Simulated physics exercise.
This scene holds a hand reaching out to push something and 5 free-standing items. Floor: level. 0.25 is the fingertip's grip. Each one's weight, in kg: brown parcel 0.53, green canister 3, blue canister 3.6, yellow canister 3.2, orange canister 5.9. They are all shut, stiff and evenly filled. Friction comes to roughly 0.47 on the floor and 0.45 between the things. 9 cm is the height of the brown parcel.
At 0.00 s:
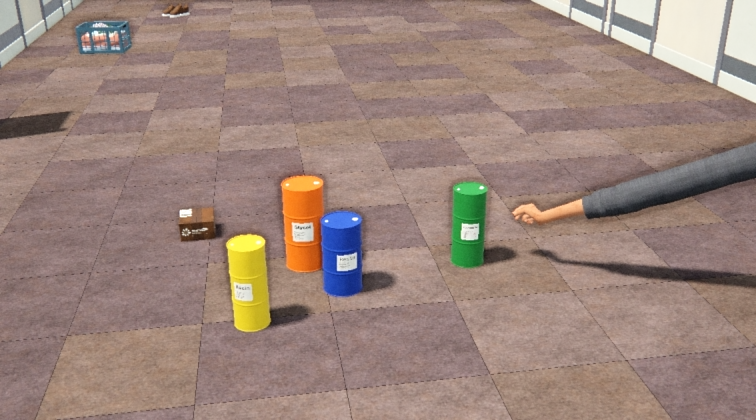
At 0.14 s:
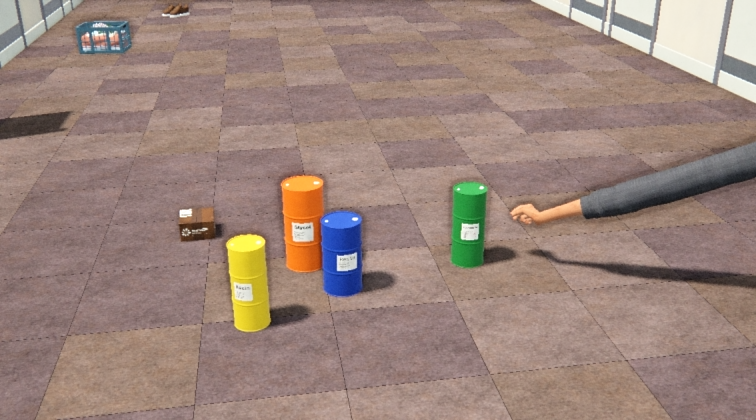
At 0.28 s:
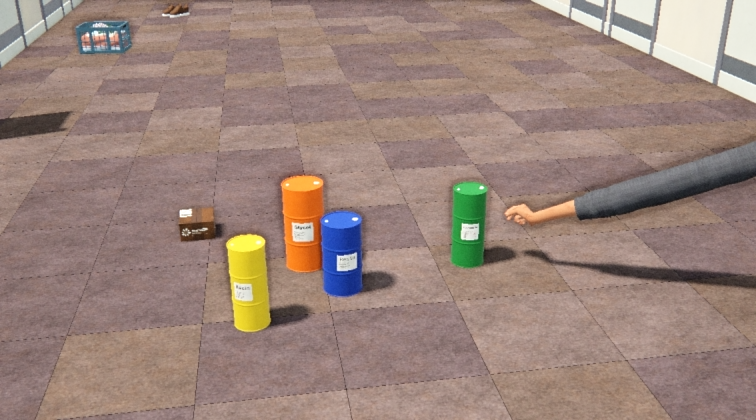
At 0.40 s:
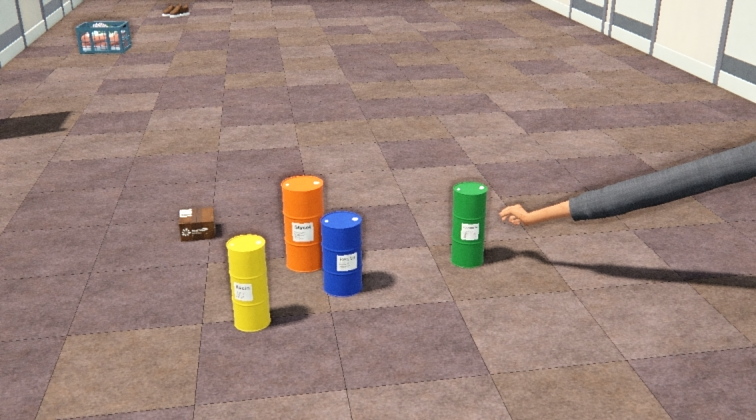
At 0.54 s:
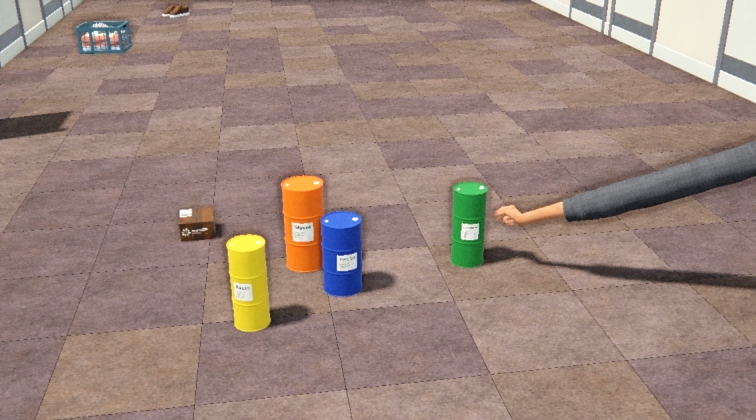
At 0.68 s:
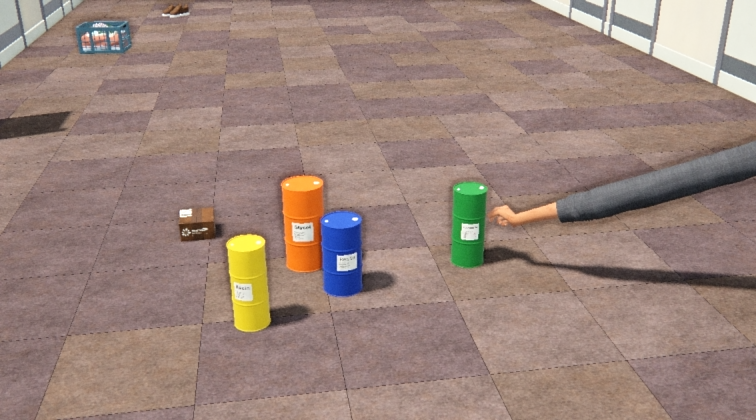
A hand moves slightly left toward the green canister, while the canisters stay still.
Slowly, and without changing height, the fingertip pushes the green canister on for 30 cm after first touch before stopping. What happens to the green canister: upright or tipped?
It is going to tumble.
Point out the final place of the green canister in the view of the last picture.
It ends up at about (411, 250).
After 1.08 s, hand has come 20 cm; green canister 20° off upright near (455, 223).
After 1.48 s, hand has come 28 cm; green canister 66° off upright near (423, 236).
After 1.58 s, hand has come 30 cm; green canister on its side near (411, 251).
In the end (2.8 s), toppled on the floor, green canister; the other 4 under 14 cm from the start. At the end, from the last picture's camera, green canister near (411, 250).
